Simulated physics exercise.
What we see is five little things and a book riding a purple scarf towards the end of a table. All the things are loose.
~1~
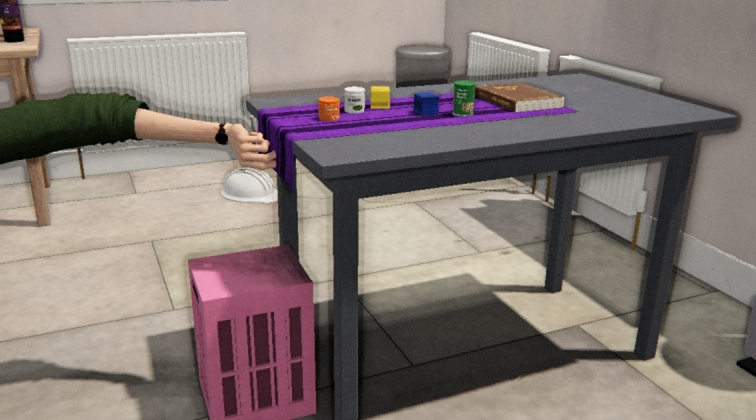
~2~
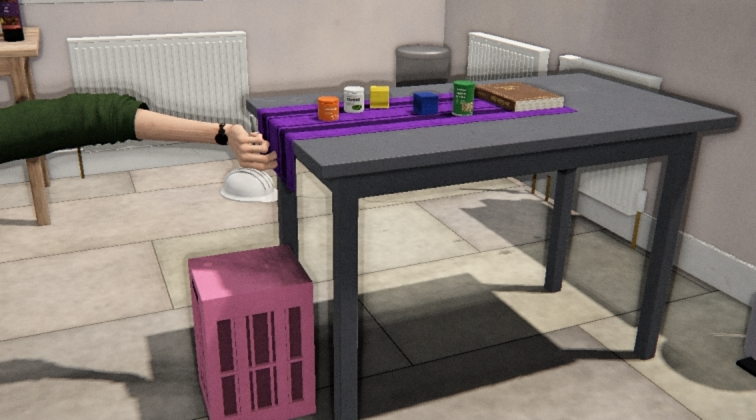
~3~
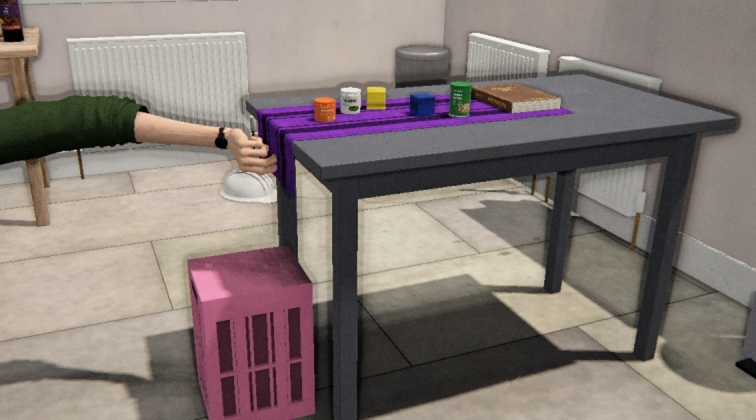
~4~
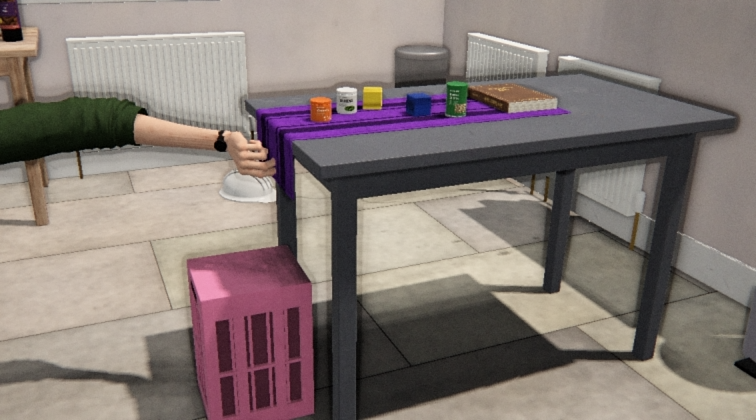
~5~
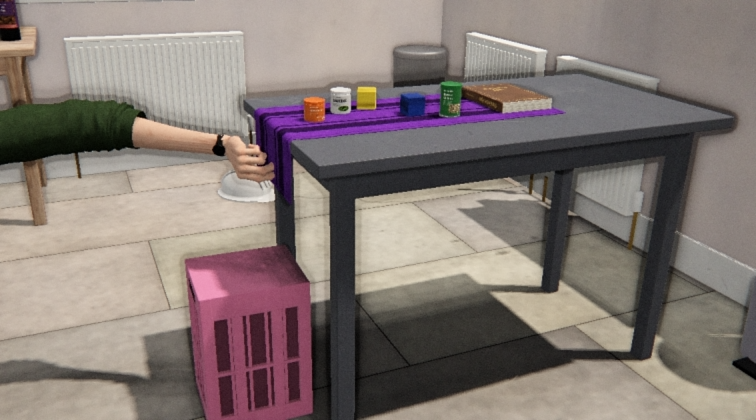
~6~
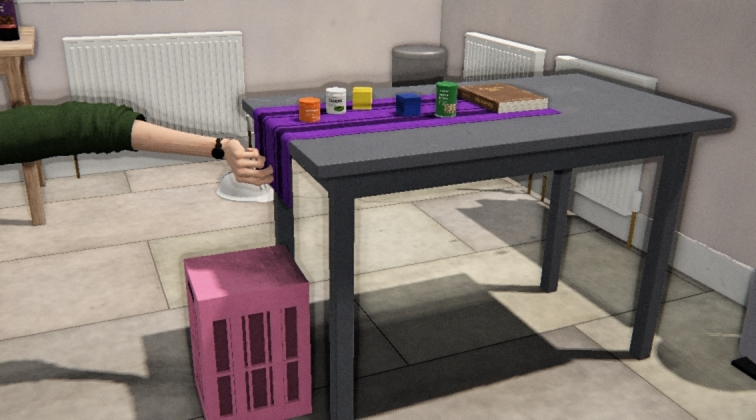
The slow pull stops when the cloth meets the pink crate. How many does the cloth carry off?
Over the edge go two.
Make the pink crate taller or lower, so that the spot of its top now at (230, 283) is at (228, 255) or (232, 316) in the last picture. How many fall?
In that case 1 and 3.
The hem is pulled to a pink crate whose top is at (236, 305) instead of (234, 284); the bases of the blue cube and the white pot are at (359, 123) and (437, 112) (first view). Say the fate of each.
The blue cube tumbles off, the white pot keeps its place on top.
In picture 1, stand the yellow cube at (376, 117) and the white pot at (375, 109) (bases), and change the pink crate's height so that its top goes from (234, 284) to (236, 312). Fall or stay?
The yellow cube tumbles off, the white pot falls.
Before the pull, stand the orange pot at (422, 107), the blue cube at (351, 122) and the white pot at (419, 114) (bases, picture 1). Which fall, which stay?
The orange pot keeps its place on top, the blue cube falls, the white pot remains up.
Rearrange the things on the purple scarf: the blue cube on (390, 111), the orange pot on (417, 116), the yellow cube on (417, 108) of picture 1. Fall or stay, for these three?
The blue cube remains up, the orange pot stays on, the yellow cube remains up.
A little later, hem near (272, 211); all still up.
Next, hem near (272, 248); orange pot gone.
Later still, hem on the crate; orange pot and white pot gone.
When it is over, hem on the crate; orange pot and white pot gone. The table loses two.
